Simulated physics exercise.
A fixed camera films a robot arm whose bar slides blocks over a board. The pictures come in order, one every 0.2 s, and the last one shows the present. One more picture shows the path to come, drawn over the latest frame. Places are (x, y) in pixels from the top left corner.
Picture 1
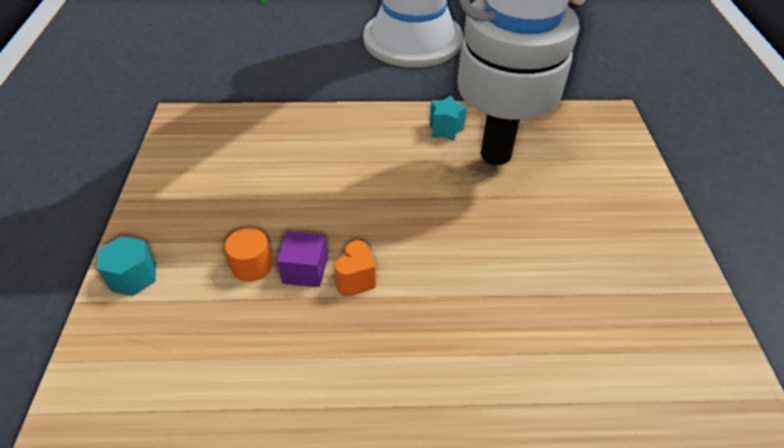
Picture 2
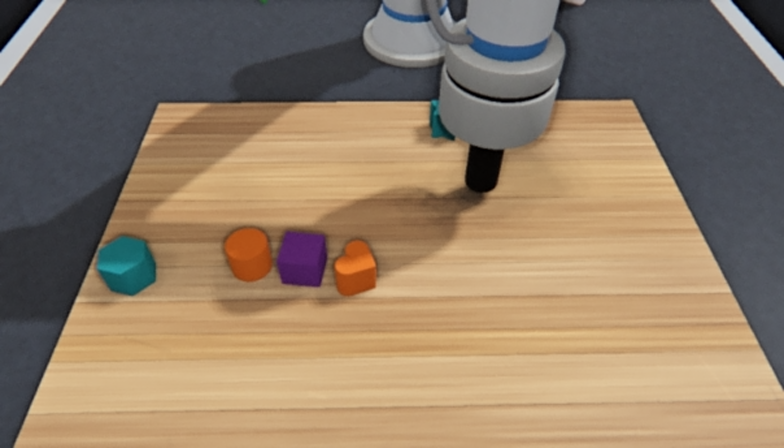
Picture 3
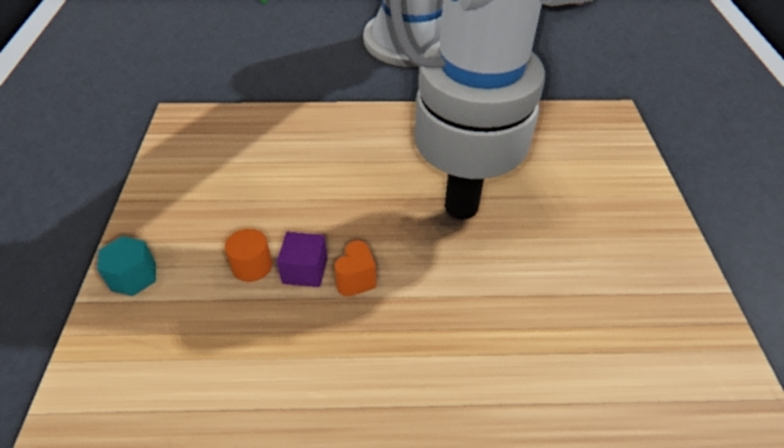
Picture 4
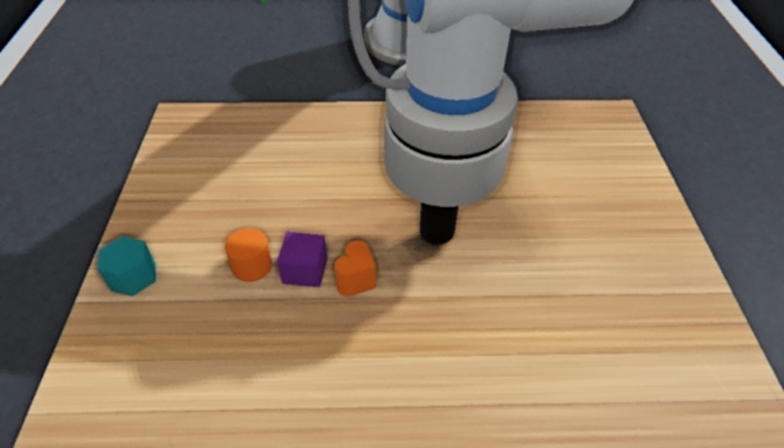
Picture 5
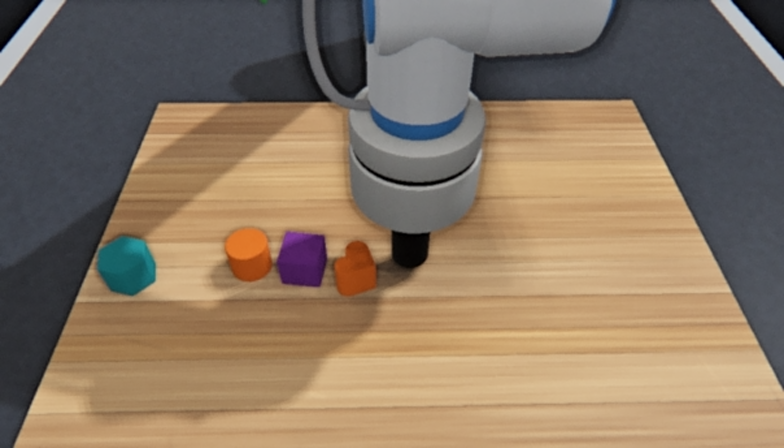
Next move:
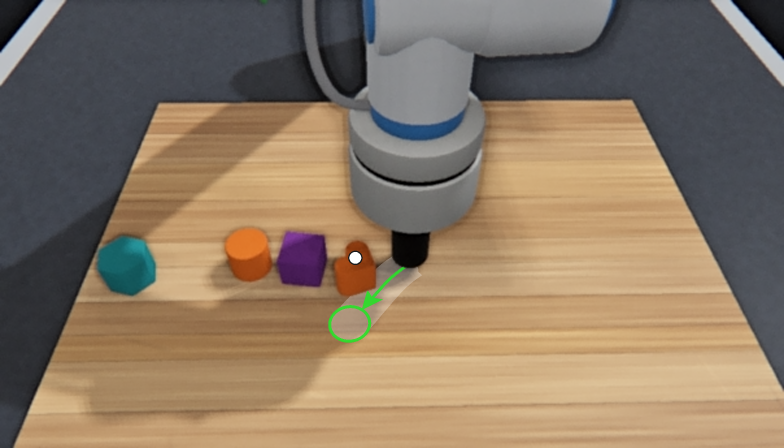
To begin with, a robot arm holds a black bar near a teal star at the back of a wooden board, with a teal block, orange cylinder, purple block and orange heart to the left. The arm then moves steadily forward and left until the bar is beside the heart, and the blocks stay still.
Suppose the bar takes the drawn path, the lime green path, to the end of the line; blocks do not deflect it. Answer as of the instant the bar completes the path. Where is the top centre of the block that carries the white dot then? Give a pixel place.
For the centre of its top, I'd go with (331, 270).
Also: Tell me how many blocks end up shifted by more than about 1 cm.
Just one will move.
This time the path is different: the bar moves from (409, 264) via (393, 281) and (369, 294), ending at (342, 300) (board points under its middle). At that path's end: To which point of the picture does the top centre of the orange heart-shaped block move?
I'd place it at (304, 269), taking the centre of its top.
Drawn move, from (409, 264) over (388, 281) and (369, 301) to (350, 324); the dot is on the orange heart-shaped block.
On the path given first. Halfway along, bar (378, 283); orange heart-shaped block (341, 263), turned 35° clockwise.
At the end, bar (349, 315); purple four-sided block (296, 247), turned 15° clockwise; orange heart-shaped block (331, 270), turned 50° clockwise.
